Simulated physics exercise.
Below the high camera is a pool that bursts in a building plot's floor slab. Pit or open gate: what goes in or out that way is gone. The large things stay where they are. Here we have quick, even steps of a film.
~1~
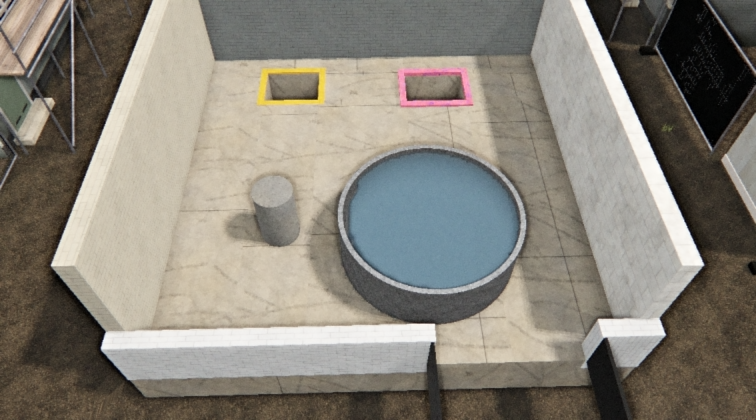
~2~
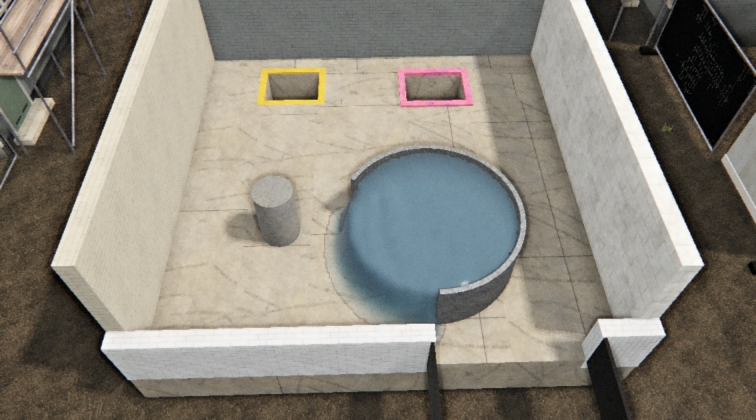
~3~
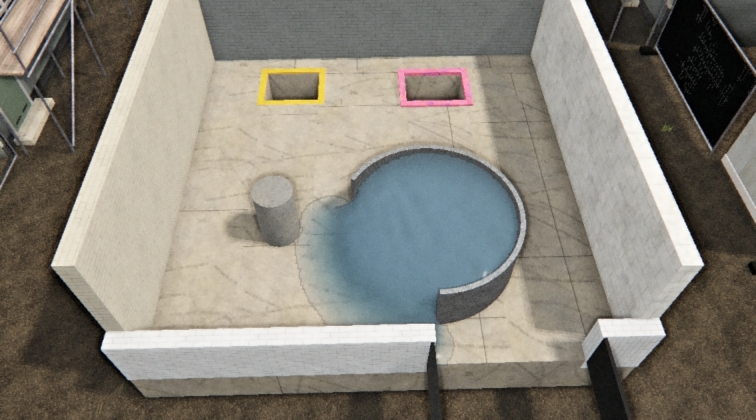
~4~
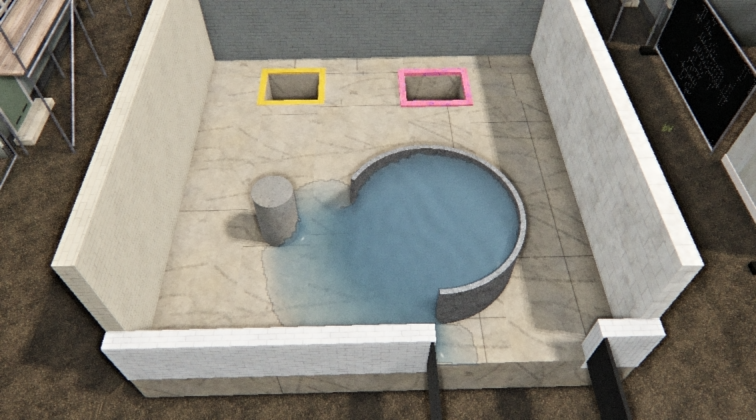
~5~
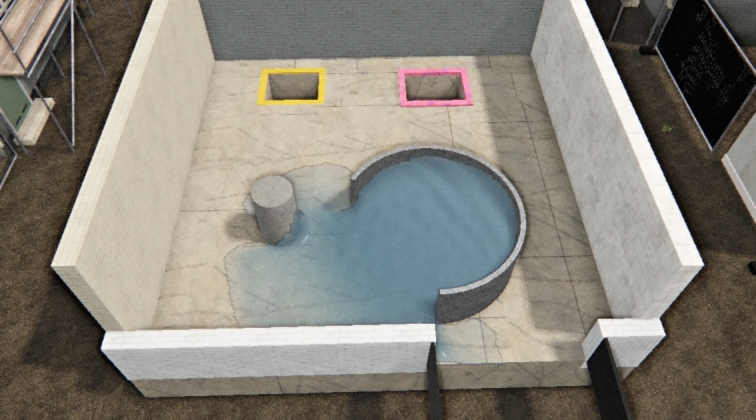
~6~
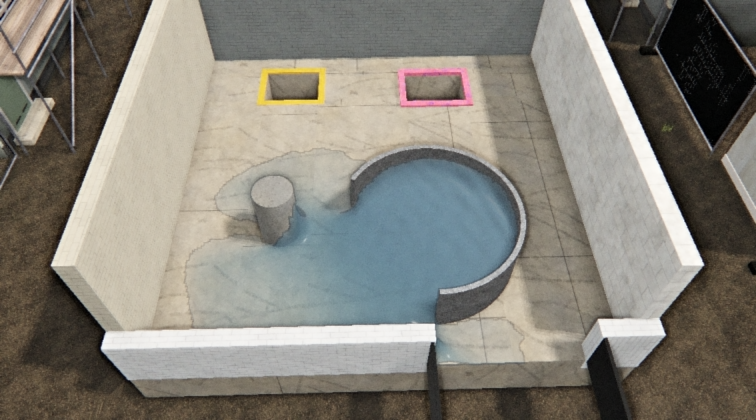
A walled building plot with a pale, cracked stone floor sits on brown ground, seen from a fixed high camera. A round grey tank of blue water stands right of centre, a grey cylinder to its left, and yellow-rimmed and pink-rimmed square pits behind. The tank's left front wall vanishes, and water spreads leftward across the floor, around the cylinder and along the low front wall.
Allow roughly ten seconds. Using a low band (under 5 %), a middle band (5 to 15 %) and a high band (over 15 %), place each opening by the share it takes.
The gate is in the middle band; the yellow pit is in the high band; the pink pit is in the low band.
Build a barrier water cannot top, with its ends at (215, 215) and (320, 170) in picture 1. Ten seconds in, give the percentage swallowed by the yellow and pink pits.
The yellow pit takes 20 per cent and the pink pit 4 per cent.
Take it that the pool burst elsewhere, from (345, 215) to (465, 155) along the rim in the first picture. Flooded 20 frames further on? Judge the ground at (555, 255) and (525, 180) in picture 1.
Respectively: Spared and spared.
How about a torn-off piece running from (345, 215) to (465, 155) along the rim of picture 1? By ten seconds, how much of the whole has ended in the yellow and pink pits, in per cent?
Lab note - share by pit: Yellow 50 %, pink 14 %.
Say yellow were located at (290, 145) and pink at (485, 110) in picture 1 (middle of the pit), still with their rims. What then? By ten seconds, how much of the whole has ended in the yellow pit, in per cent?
Roughly 30 per cent ends up in the yellow pit.
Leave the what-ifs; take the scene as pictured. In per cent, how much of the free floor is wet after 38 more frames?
Estimate: Some 80 in a hundred.
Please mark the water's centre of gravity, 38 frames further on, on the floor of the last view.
It is around (327, 196).
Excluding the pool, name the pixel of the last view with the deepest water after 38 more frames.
Deepest spot: Around (214, 70).
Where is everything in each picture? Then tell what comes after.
The round tank at (431, 215) is whole and still, in the first frame.
The front is at a hidden place, out from the gap at (356, 274), in the second frame.
Water pours out at (356, 276) and has run to a hidden place, in the third frame.
The front is at (310, 187), out from the gap at (356, 277), in the fourth frame.
Water pours out at (356, 278) and has run to a hidden place, in the fifth frame.
Water pours out at (356, 278) and has run to (229, 187), in the sixth frame.
A moment on, water covers 35 % of the floor; the gate 2 %, the yellow pit 0 %, the pink pit 0 %.
Next, water covers 50 % of the floor; the gate 2 %, the yellow pit 0 %, the pink pit 0 %.
Then, water covers 60 % of the floor; the gate 4 %, the yellow pit 5 %, the pink pit 0 %.
Later, water covers 80 % of the floor; the gate 5 %, the yellow pit 24 %, the pink pit 1 %.
In the end, water covers 95 % of the floor; the gate 7 %, the yellow pit 39 %, the pink pit 2 %.
